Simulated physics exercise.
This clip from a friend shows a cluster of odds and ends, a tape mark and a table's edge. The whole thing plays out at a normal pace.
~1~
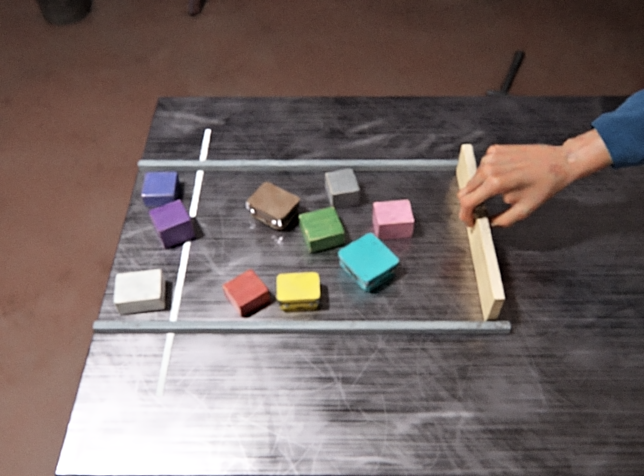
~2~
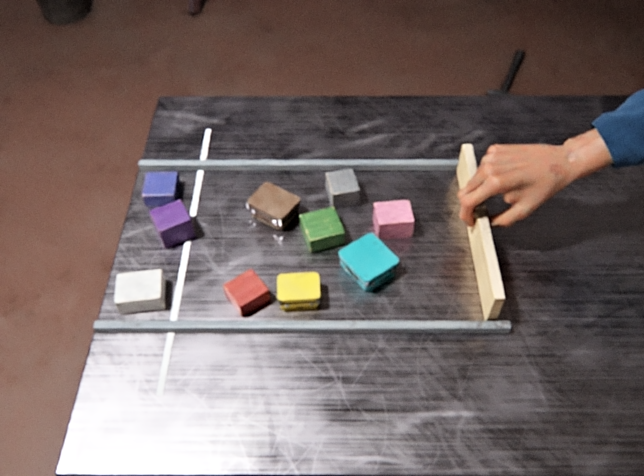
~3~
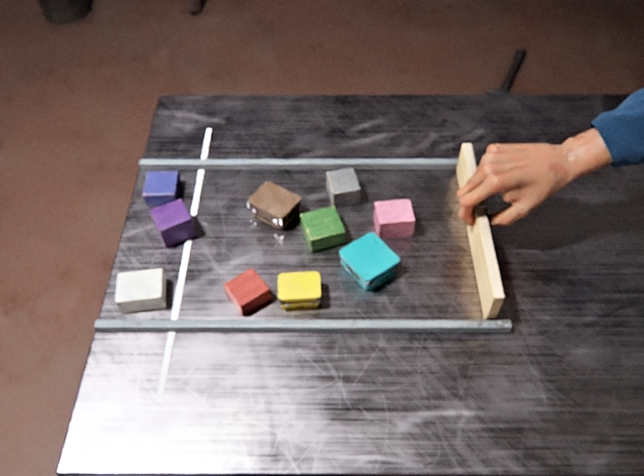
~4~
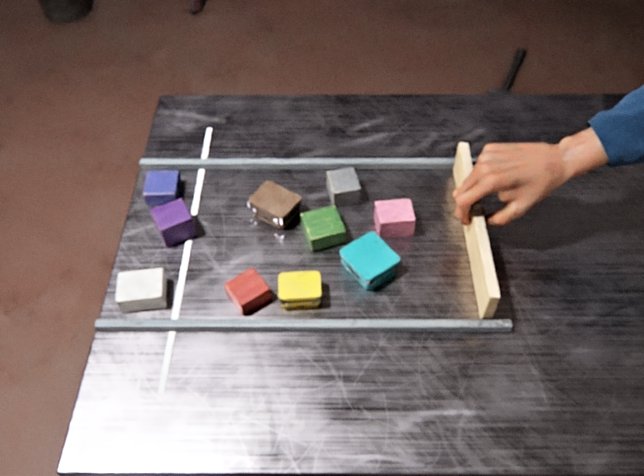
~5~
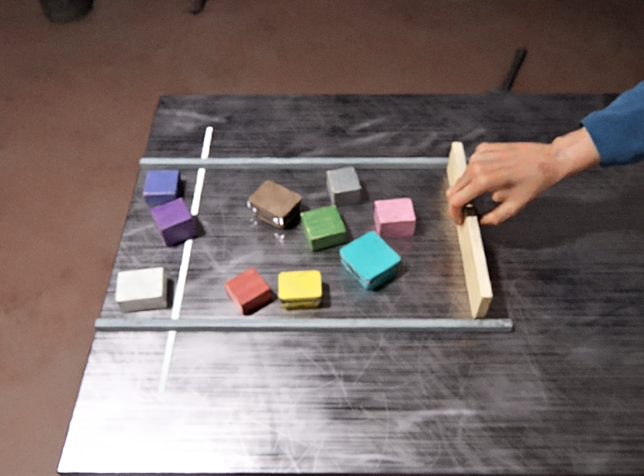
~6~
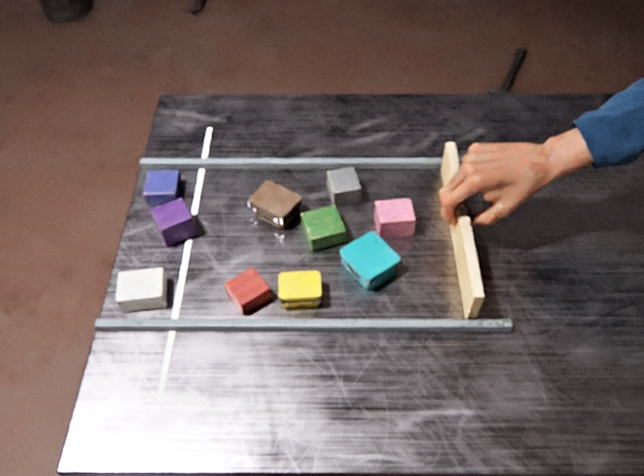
To begin with, a hand grips an upright wooden board at the right end of two rails on a dark table, with colourful blocks scattered between them and a white tape line at left. The hand then slides the board slightly left, without touching the blocks, which stay in place.
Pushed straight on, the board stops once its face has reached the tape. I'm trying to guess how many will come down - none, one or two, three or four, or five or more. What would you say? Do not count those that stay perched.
I would say three or four.
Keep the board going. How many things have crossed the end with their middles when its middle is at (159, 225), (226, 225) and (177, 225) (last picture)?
The numbers past the end are 6, 0 and 3.
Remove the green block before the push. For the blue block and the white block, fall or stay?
Well, the blue block goes off the edge while the white block goes off the edge.
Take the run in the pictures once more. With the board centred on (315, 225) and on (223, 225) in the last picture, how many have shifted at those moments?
By the first moment it's 7, by the second it's 10.
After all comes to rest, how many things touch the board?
4 are in contact with it.
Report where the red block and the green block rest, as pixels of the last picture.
First (129, 299), then (136, 228).
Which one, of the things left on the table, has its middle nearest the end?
Foremost one: Green block.
Soon after, none off yet; blue block at rest near (163, 187); white block at rest near (143, 290); purple block at rest near (174, 223).
In the end, the number that fall off is three or four; gone, purple block, white block and blue block.
